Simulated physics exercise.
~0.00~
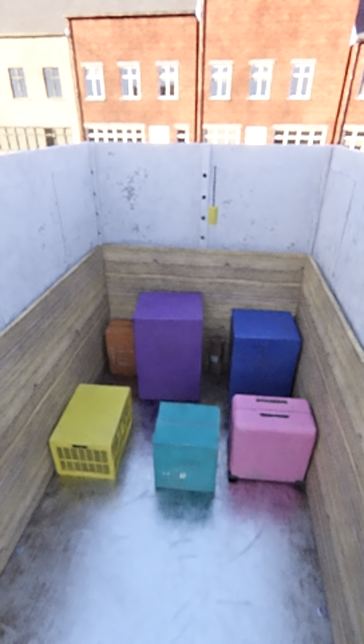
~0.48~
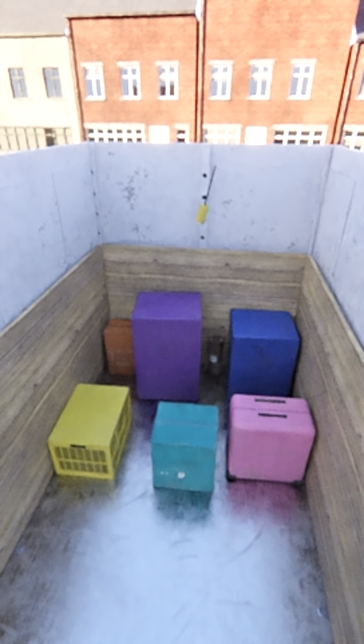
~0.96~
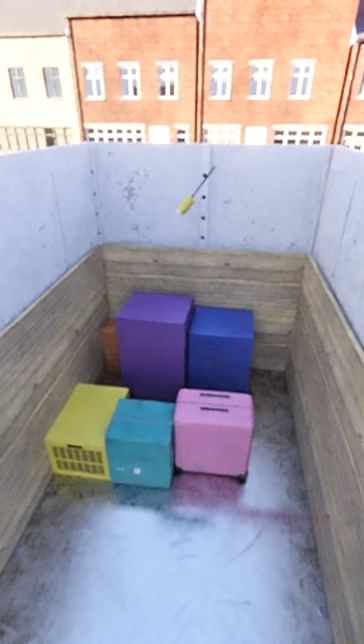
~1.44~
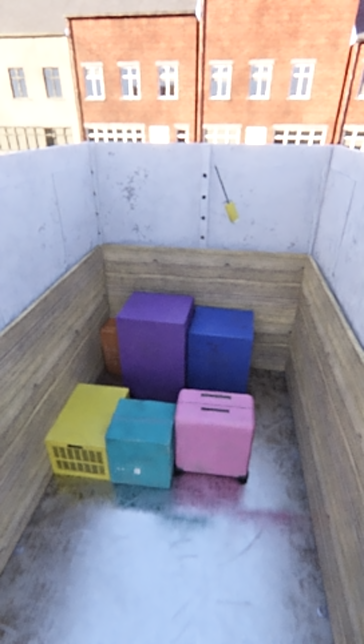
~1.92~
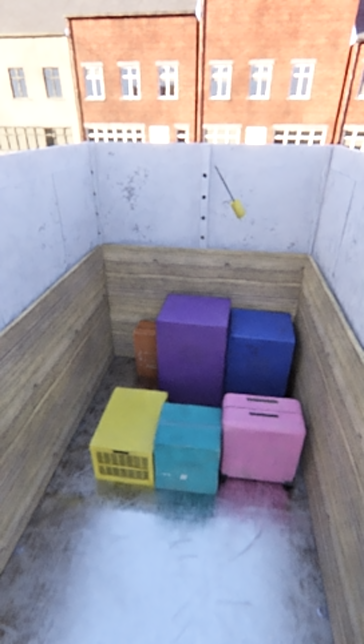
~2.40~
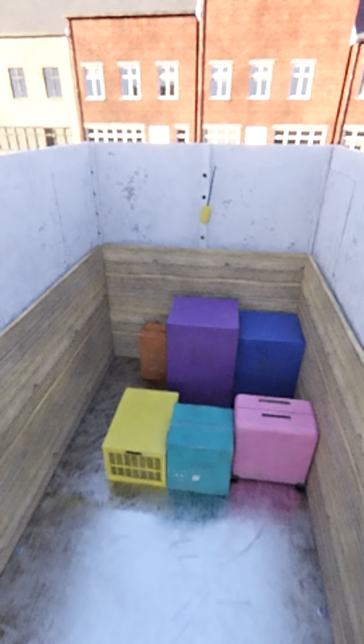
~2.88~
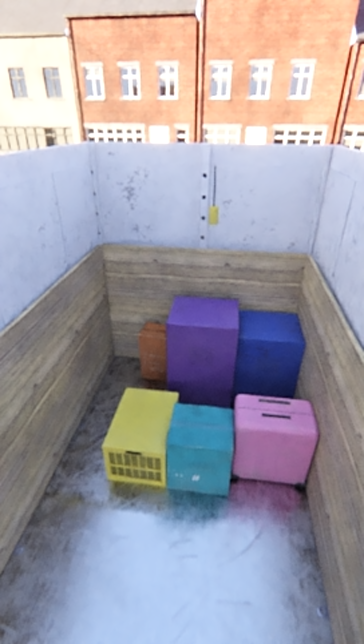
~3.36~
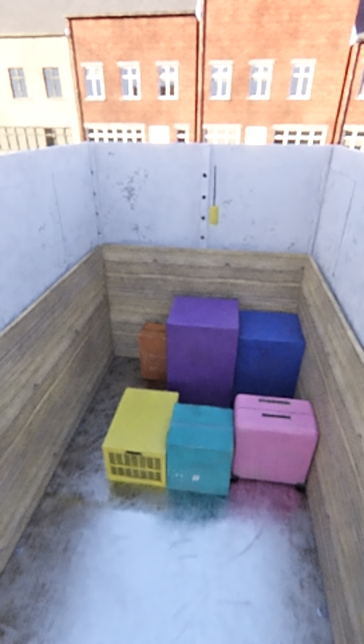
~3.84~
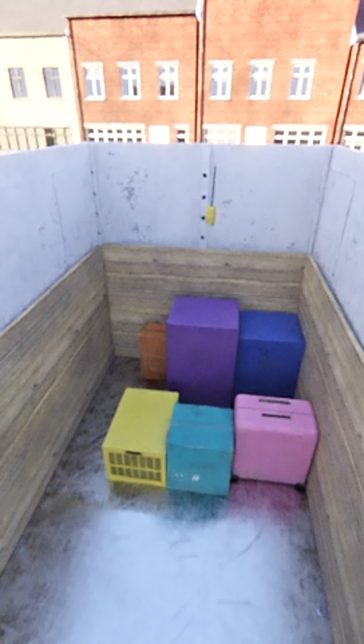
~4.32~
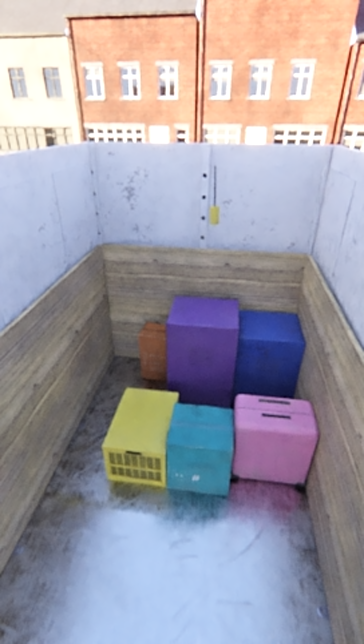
A tall purple box and five smaller coloured boxes and cases stood in an open load bay as a yellow tag swung on the wall; most slid left, then back right, and ended upright, bunched closer together toward the right.
